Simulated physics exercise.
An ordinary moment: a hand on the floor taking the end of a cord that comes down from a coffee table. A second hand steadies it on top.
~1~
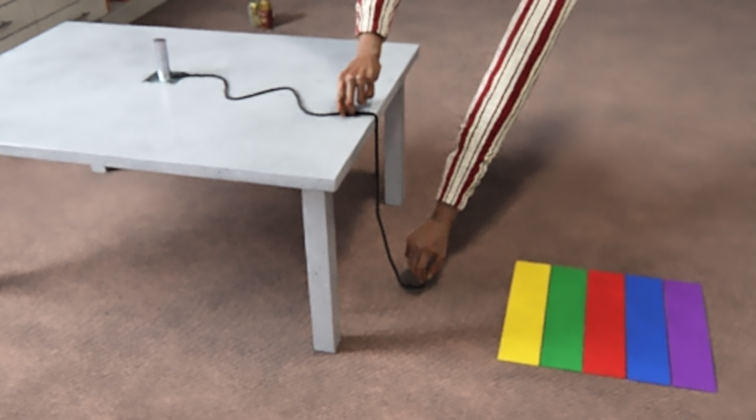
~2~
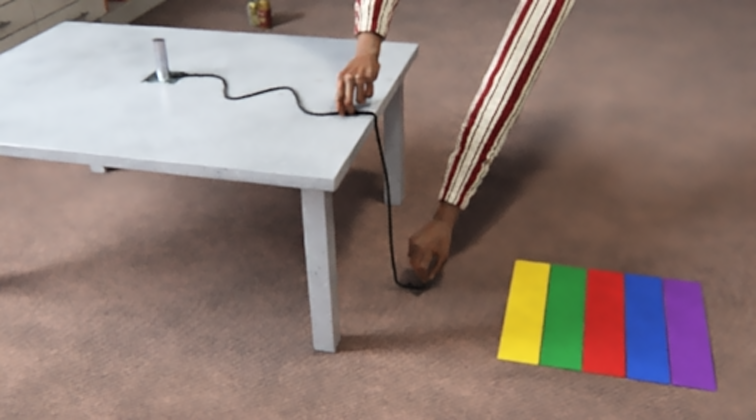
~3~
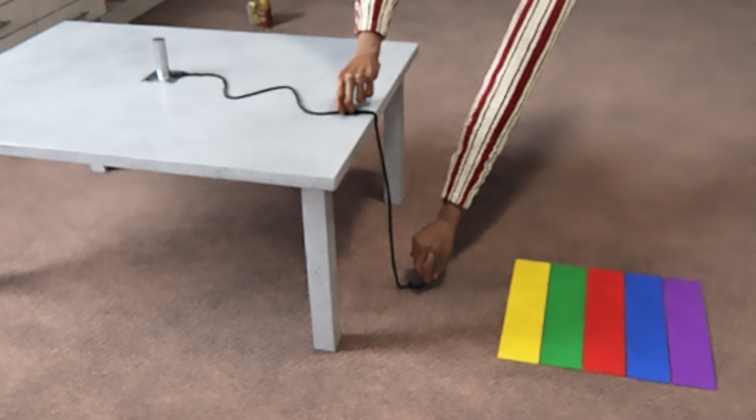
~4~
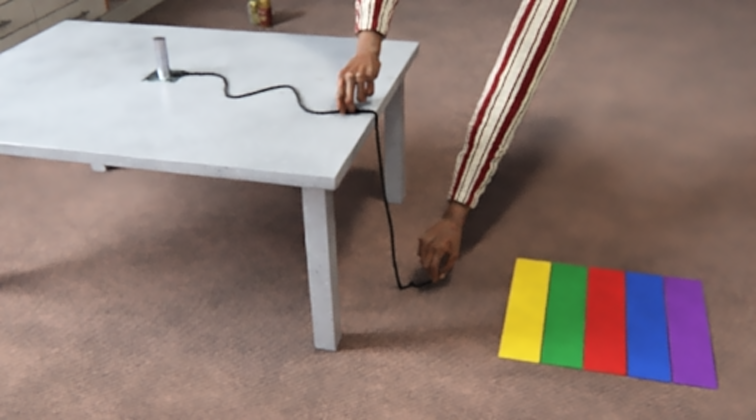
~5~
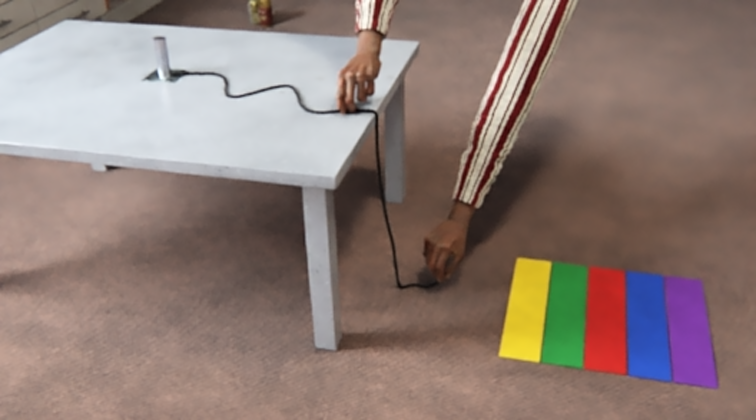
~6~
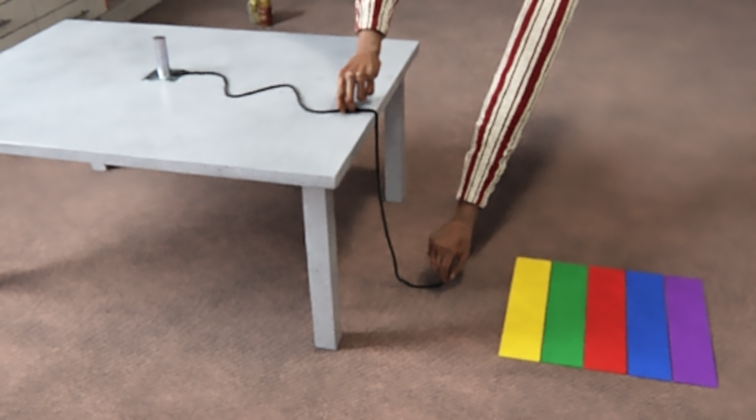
On a brown carpeted floor beside a pale coffee table, one hand pins a black cord at the tabletop's edge while another holds its hanging end near the floor. The lower hand slides the end slightly to the right, toward a panel of coloured stripes, while the upper hand stays still.
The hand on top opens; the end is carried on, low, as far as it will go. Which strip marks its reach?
It gets as far as the blue strip.
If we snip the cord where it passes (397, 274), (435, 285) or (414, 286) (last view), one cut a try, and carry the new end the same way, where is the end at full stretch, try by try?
In that order: (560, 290), (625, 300) and (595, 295).
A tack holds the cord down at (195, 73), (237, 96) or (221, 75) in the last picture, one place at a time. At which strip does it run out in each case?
In that order: Blue; red; blue.
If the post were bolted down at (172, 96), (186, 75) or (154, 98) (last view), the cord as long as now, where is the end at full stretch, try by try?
Try by try, around (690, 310), (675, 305) and (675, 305).
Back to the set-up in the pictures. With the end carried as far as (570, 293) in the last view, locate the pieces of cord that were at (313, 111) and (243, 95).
The first at (382, 125), the second at (280, 91).
A little later, end near (570, 293); over green.
Next, end near (619, 299); over red.
When it is tight, end near (650, 303); over blue. The blue one.
